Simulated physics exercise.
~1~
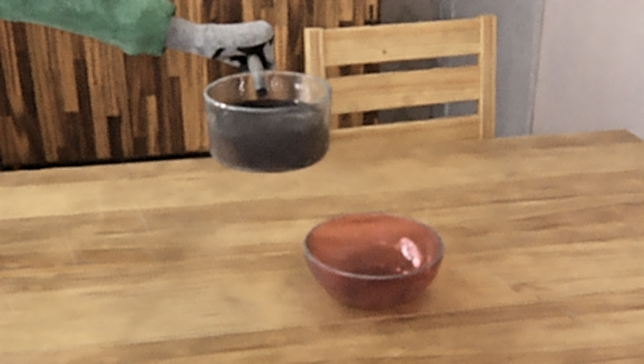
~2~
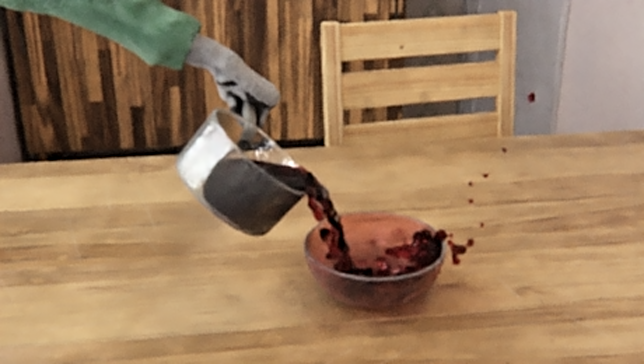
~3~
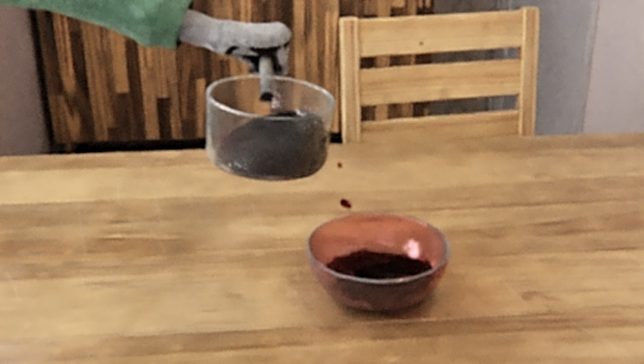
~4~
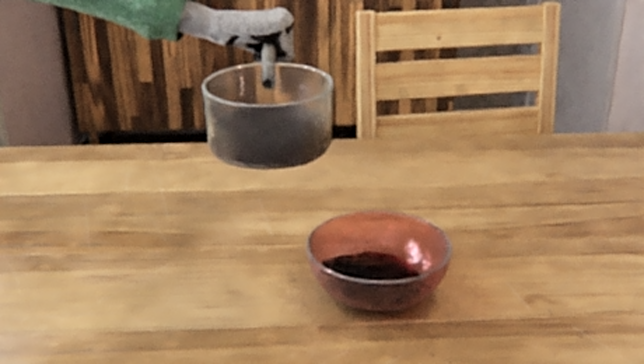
At a pale wooden table with a chair behind it, a gray-gloved hand in a green sleeve holds a small clear pot of dark wine above and left of an empty reddish glass bowl. The hand tips the pot to the right, eases it back a little, then tips it further, and dark red wine streams into the bowl, splashing up with drops flying off to the right. The pot swings back level as a few last drops fall. Finally, the pot hangs upright in the hand, still holding dark liquid, and a shallow dark pool rests in the bowl.
